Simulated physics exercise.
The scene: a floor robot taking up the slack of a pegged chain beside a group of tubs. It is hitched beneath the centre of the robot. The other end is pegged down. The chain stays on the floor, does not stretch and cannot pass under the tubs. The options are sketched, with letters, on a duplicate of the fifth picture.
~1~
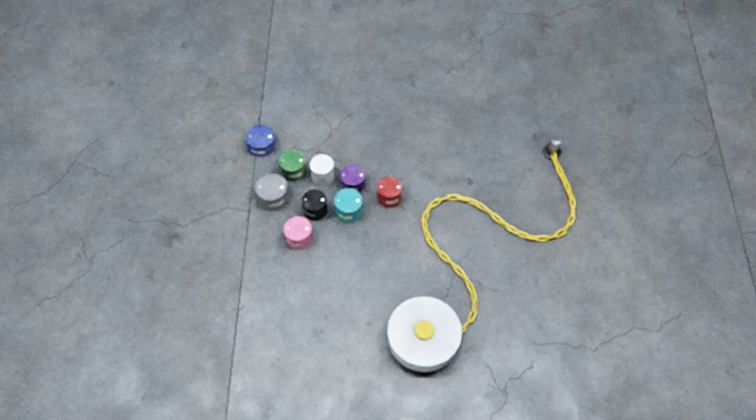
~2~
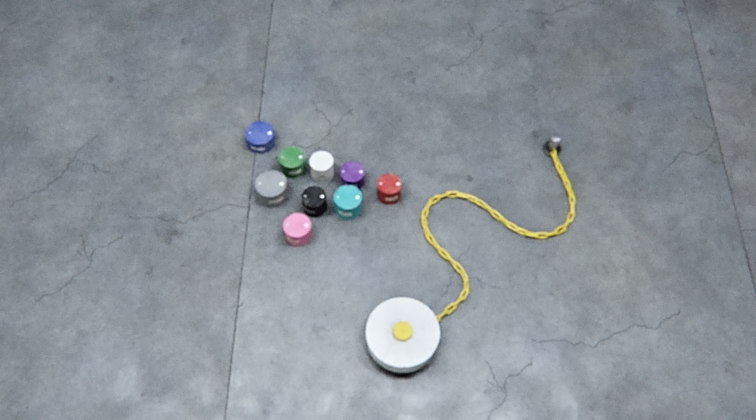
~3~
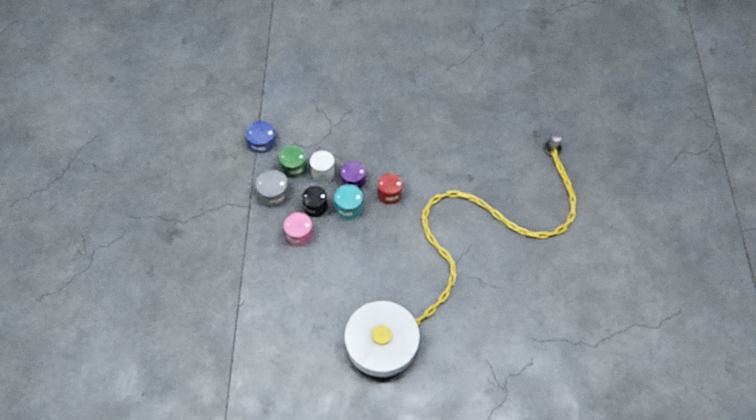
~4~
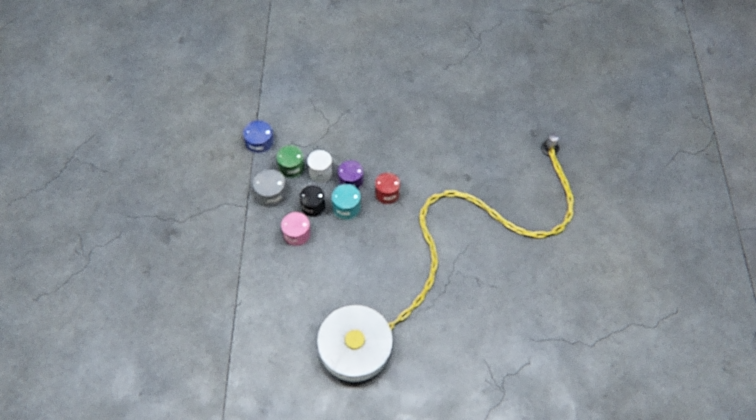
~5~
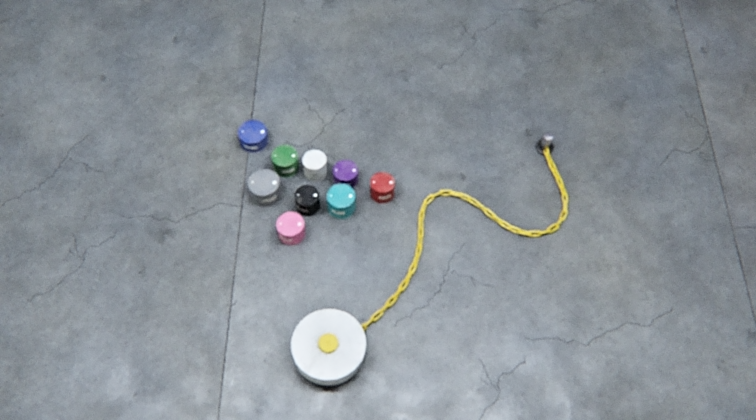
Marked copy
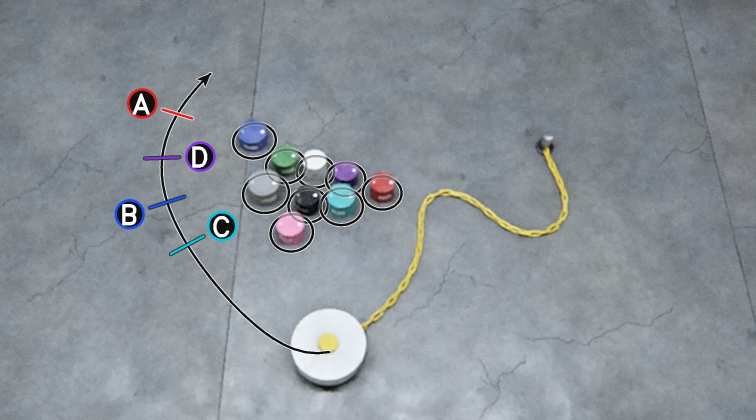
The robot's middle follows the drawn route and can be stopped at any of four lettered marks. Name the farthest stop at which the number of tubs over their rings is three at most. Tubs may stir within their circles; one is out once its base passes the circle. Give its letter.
D.
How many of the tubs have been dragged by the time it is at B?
The count is none.
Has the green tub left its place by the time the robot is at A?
Yes.
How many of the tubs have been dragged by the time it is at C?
The count is none.
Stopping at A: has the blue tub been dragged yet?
No.
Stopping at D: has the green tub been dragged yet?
No.
On the copy, A at (177, 114); B at (167, 202); C at (187, 245); D at (162, 158); the route from (330, 352) via (178, 228) to (210, 74).
On D. First, robot (233, 301).
Then, robot (175, 222).
Finally, robot (160, 152); black tub (311, 197); pink tub (289, 209); one over the rings.
By contrast, A has seven over the rings; B is within the limit but short; C is within the limit but short.
